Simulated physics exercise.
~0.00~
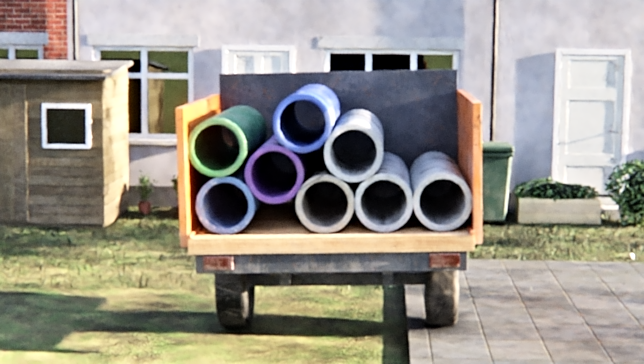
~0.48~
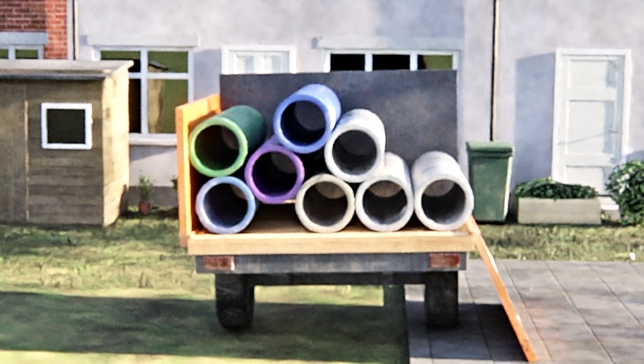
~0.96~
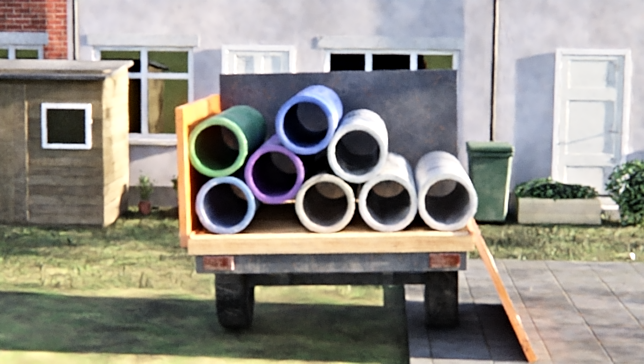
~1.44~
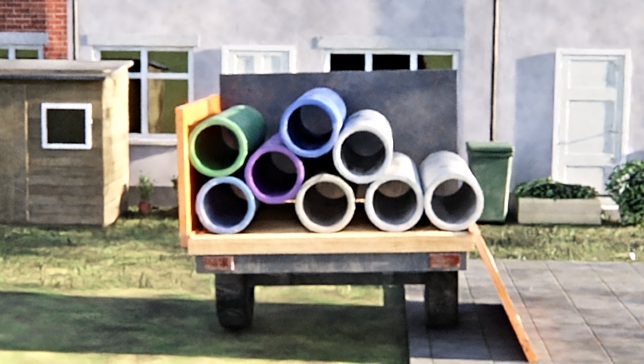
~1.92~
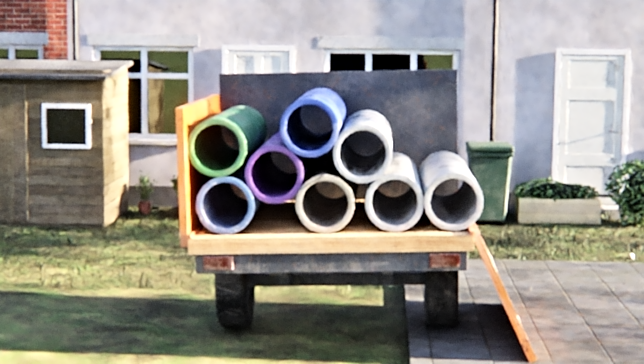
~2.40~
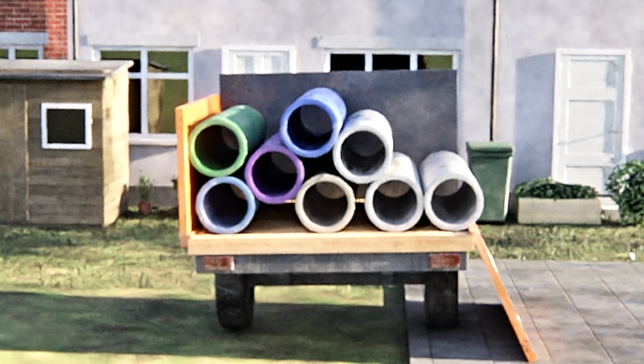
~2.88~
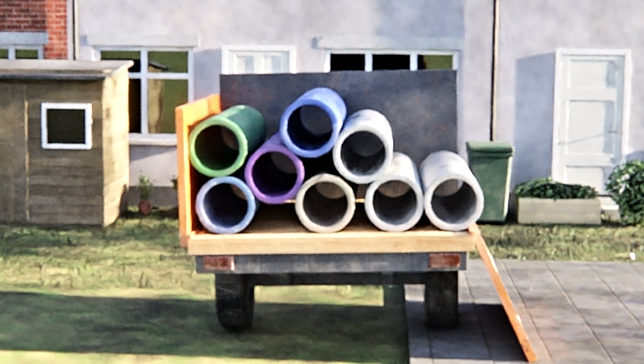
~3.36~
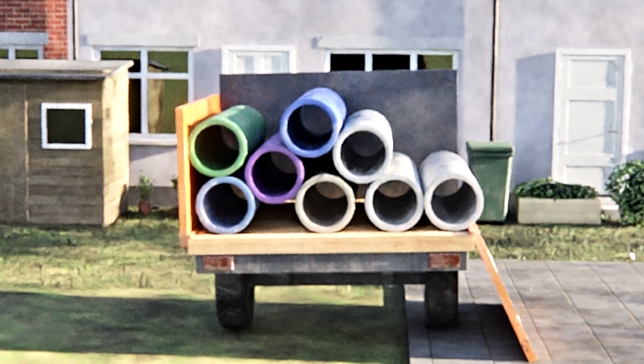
The orange board on the right side of a parked trailer drops open, and the stacked concrete pipes shift slightly to the right, the end one rolling a short way towards the open edge before stopping. The blue, green and purple pipes stay up on others, and none fall off.
